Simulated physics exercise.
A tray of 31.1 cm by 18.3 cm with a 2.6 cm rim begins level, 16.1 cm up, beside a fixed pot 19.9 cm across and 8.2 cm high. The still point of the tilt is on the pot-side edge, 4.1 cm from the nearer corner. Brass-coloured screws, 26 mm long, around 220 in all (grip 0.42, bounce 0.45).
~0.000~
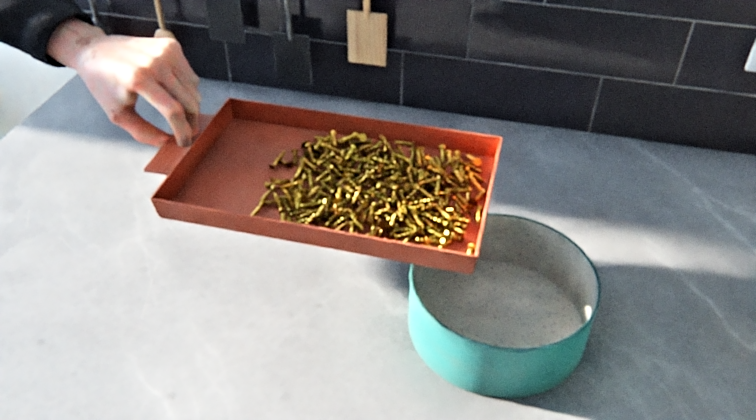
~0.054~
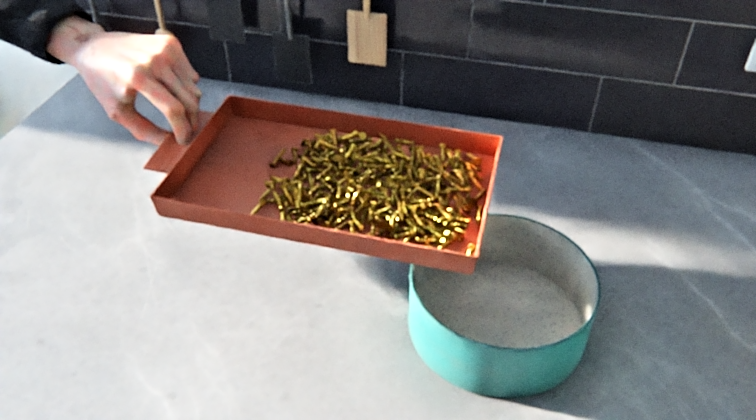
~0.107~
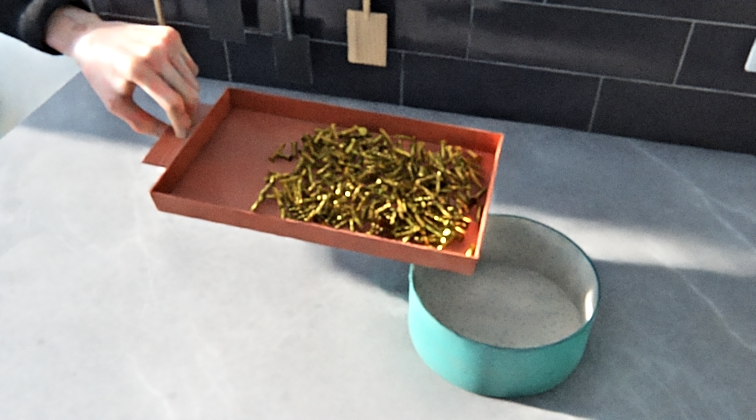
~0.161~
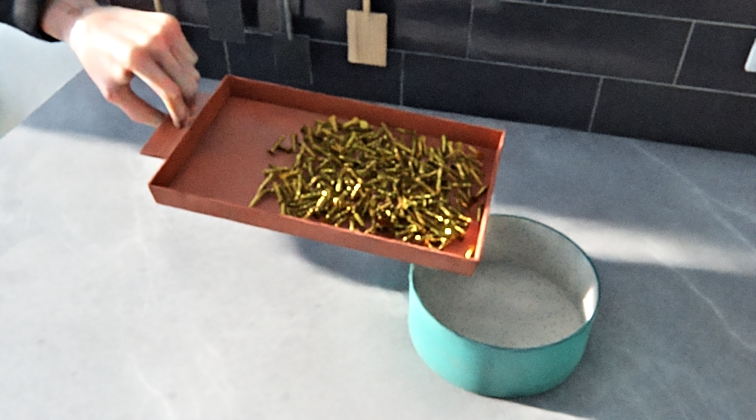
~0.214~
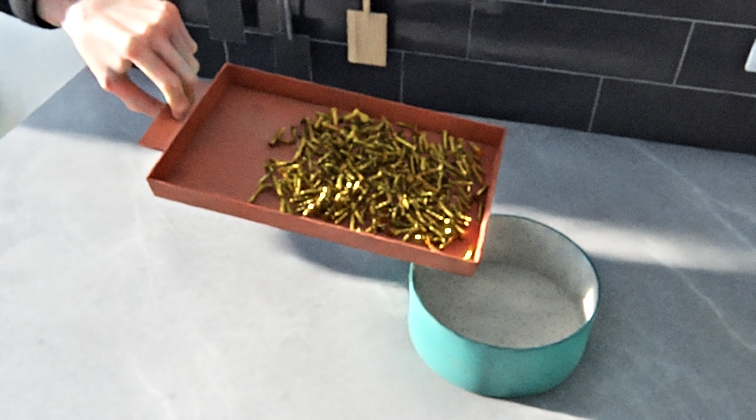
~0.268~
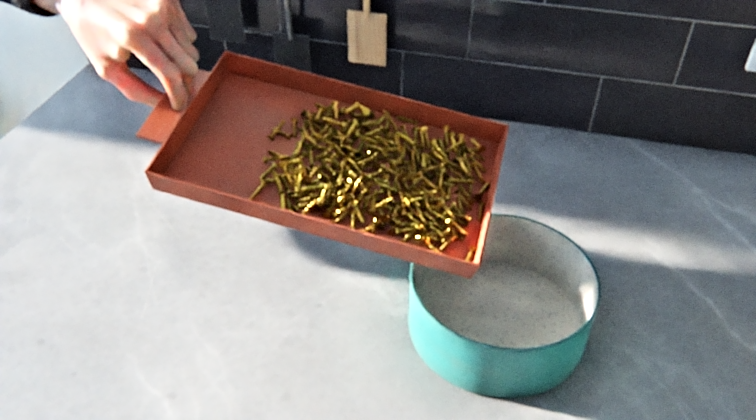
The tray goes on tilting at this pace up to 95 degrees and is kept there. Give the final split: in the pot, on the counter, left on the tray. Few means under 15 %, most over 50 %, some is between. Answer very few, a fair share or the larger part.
In the pot: A fair share; on the counter: The larger part; left on the tray: Very few.
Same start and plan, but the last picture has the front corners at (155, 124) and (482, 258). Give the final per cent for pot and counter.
Pot 90, counter 5.
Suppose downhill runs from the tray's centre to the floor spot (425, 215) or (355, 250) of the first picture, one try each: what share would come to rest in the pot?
Some 85 and 15 per cent.
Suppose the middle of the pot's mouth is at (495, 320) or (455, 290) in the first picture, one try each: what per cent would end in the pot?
Some 100 and 75 per cent.
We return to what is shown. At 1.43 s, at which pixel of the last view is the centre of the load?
Around (467, 249).
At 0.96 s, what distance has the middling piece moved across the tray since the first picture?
About 5 cm.
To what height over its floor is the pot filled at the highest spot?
About 2.0 cm.
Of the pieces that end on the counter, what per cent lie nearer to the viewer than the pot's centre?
About 100 per cent.
Then, at 0.96 s, tilt 51 degrees; the tray holds 100 %, the pot 0 %.
After 1.43 s, tilt 77 degrees; the tray holds 85 %, the pot 0 %.
After 1.96 s, tilt 95 degrees; the tray holds 10 %, the pot 25 %.
By 3.0 s all is still; pot 30 %, counter 70 %, tray 0 %.
